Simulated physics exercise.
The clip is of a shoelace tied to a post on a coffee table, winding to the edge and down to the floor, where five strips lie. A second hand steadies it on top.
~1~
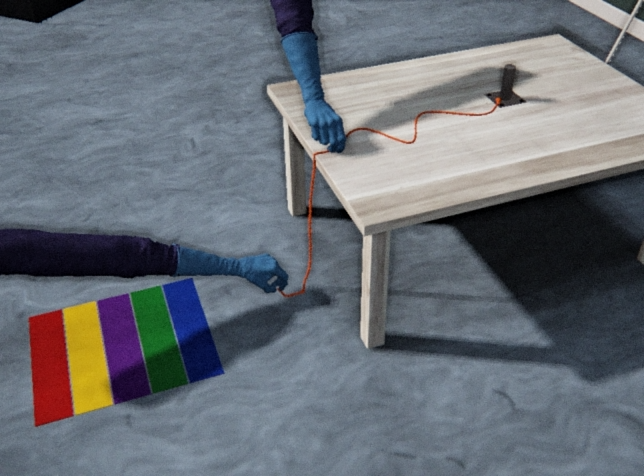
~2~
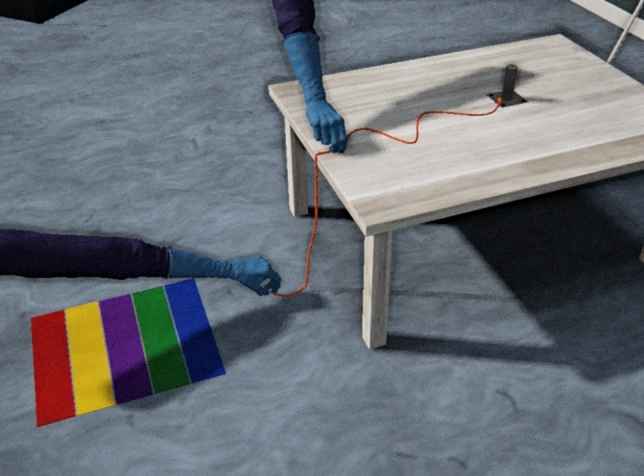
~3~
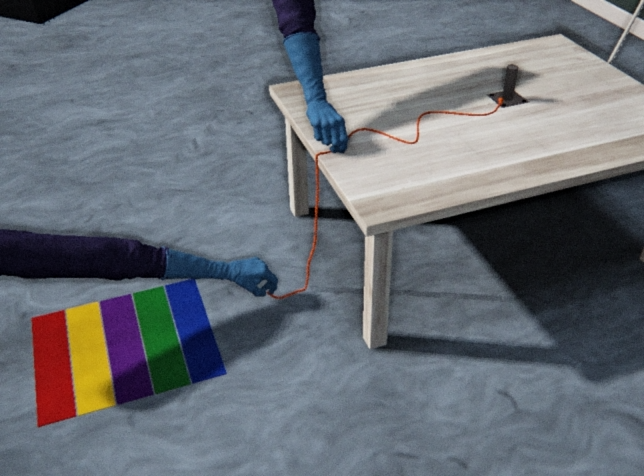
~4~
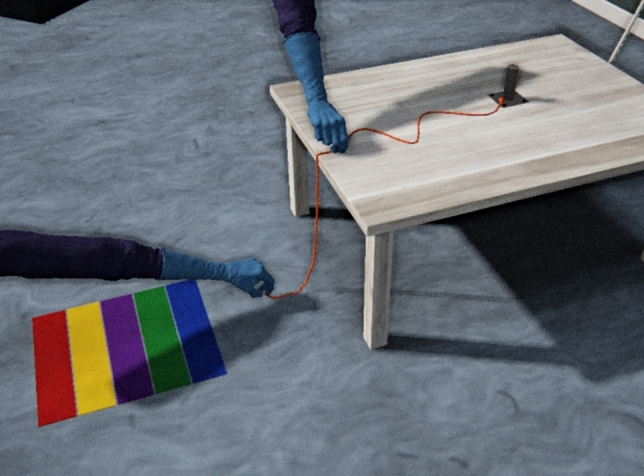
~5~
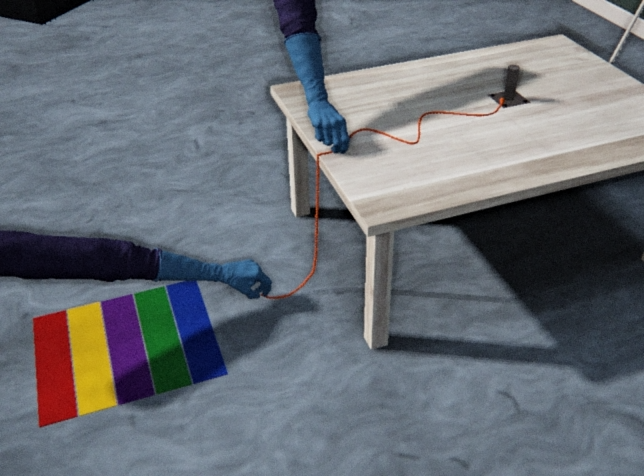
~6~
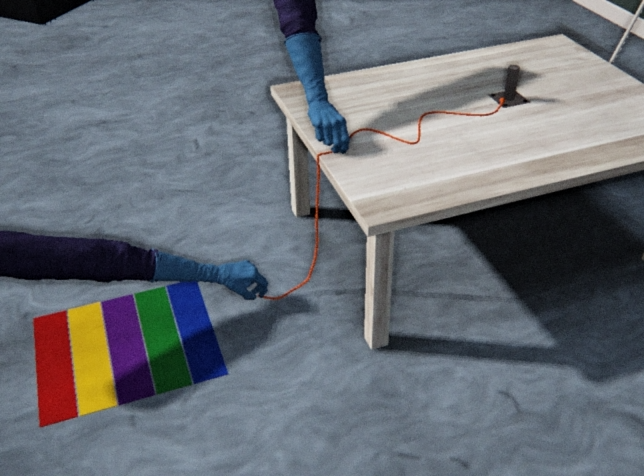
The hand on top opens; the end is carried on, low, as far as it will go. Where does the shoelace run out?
Over yellow.
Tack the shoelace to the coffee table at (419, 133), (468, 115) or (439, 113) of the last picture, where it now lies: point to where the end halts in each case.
About (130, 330), (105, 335) and (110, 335).
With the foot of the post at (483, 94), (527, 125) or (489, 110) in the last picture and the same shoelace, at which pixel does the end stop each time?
About (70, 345), (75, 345) and (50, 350).
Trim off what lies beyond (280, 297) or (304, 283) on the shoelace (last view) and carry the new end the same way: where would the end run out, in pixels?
In that order: (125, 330) and (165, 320).
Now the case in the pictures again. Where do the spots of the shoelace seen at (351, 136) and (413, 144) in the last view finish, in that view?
Near (299, 168) and (364, 139).
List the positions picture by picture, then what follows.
The first picture shows end (278, 289); blue (201, 359); green (165, 369); purple (129, 378); yellow (91, 389); red (53, 399).
The second picture shows end (271, 291); shoelace through (489, 114) (418, 119) (387, 135) (336, 150) (317, 208) (308, 271).
The third picture shows end (267, 292).
The fourth picture shows end (264, 293); shoelace through (491, 114) (420, 119) (388, 135) (337, 150) (317, 208) (310, 271).
The fifth picture shows end (261, 295).
The sixth picture shows end (258, 296); shoelace through (491, 114) (420, 120) (389, 136) (338, 151) (317, 209) (310, 273).
A little later, end near (150, 323); over green.
Next, end near (112, 333); over purple.
When it is tight, end near (90, 339); over yellow. The end stops over the yellow strip.
